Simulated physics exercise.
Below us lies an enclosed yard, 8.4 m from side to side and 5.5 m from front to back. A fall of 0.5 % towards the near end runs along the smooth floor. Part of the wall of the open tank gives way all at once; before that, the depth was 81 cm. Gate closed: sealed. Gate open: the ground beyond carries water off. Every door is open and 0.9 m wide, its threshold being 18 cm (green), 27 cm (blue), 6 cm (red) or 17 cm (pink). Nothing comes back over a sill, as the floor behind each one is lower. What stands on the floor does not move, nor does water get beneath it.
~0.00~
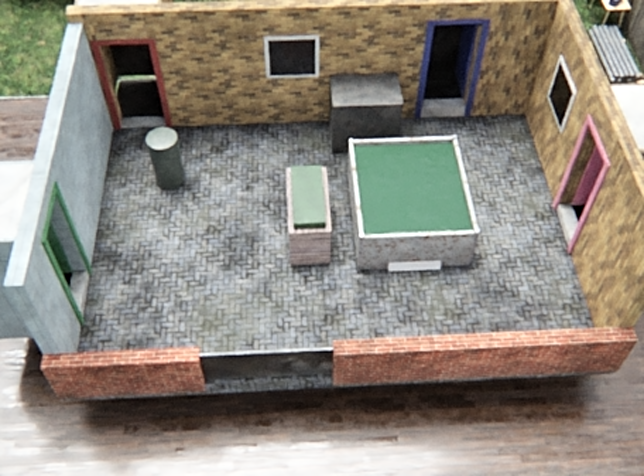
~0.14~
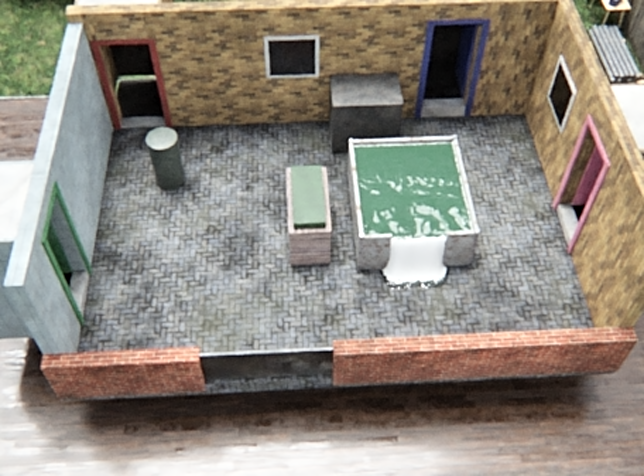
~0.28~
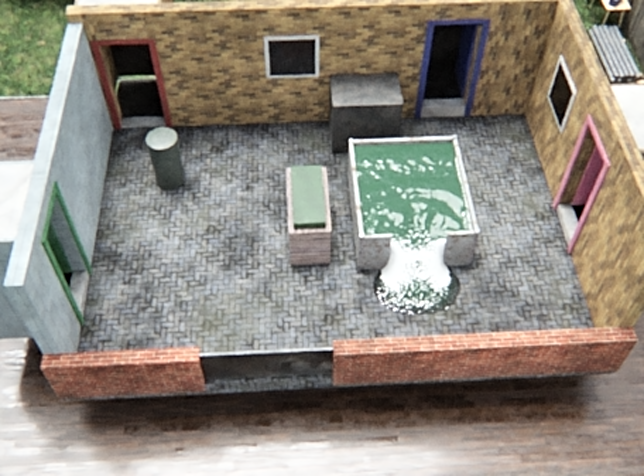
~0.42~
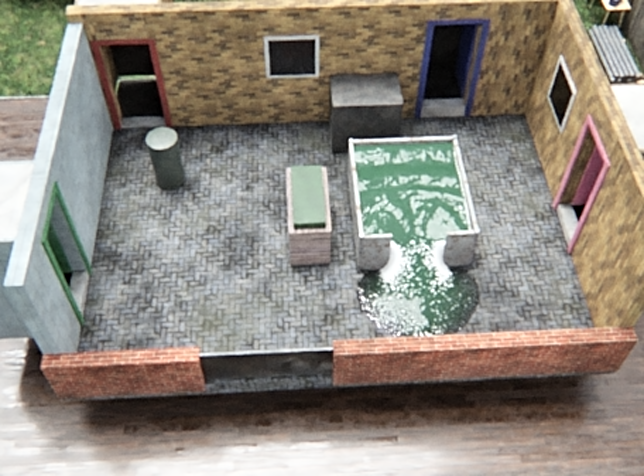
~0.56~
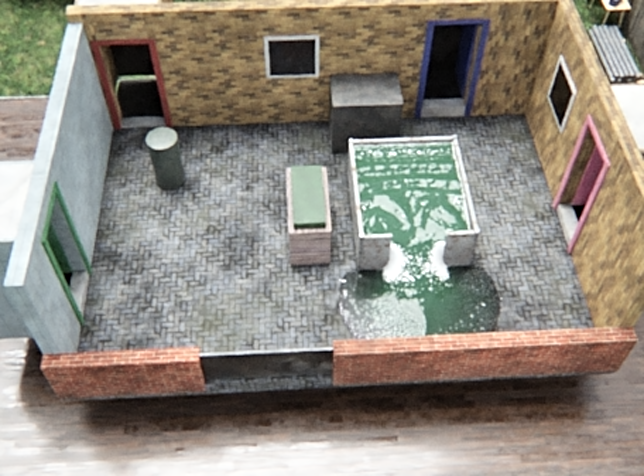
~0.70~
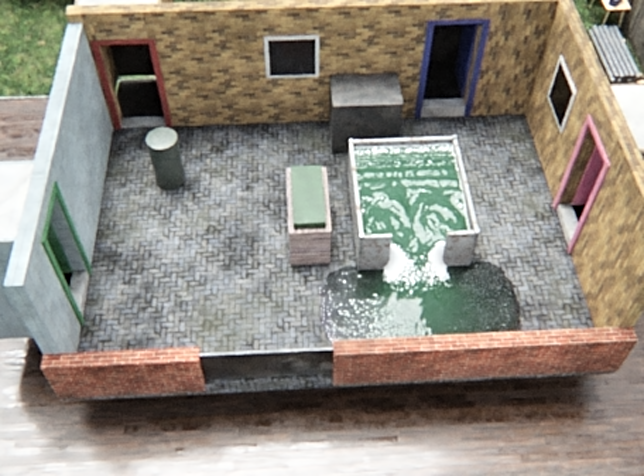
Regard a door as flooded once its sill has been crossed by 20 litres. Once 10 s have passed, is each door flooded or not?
Green door: Short. Blue door: Short. Red door: Surplus. Pink door: Short.
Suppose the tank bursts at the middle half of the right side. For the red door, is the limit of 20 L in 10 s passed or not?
At the red door the limit is not exceeded.
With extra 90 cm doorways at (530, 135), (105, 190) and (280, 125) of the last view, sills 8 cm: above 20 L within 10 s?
Result in order - more than that, not enough, not enough.
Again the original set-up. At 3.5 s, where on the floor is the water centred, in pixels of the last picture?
I'd say somewhere around (391, 265).
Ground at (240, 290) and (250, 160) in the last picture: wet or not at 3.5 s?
Soaked, untouched.
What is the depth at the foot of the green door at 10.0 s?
About 7.5 centimetres.
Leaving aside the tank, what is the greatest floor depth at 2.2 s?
I'd put it at close to 42 cm.
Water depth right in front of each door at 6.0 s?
Depths: Green door 14 cm, blue door 13 cm, red door 13 cm, pink door 7 cm.
After 1.4 s water covers 15 % of the floor and is deepest (46 cm) near (418, 360); green door not reached, blue door not reached, red door not reached, pink door not reached.
After 2.2 s water covers 30 % of the floor and is deepest (42 cm) near (596, 351); green door not reached, blue door not reached, red door not reached, pink door 2 cm at the sill, 0 L in.
After 3.5 s water covers 60 % of the floor and is deepest (29 cm) near (585, 352); green door 19 cm at the sill, 0 L in, blue door not reached, red door not reached, pink door 9 cm at the sill, 0 L in.
After 6.0 s water covers 75 % of the floor and is deepest (19 cm) near (574, 352); green door 14 cm at the sill, 1 L in, blue door 13 cm at the sill, 0 L in, red door 13 cm at the sill, 13 L in, pink door 7 cm at the sill, 0 L in.
After 10.0 s water covers 95 % of the floor and is deepest (14 cm) near (407, 168); green door 8 cm at the sill, 1 L in, blue door 13 cm at the sill, 0 L in, red door 9 cm at the sill, 76 L in, pink door 8 cm at the sill, 0 L in.
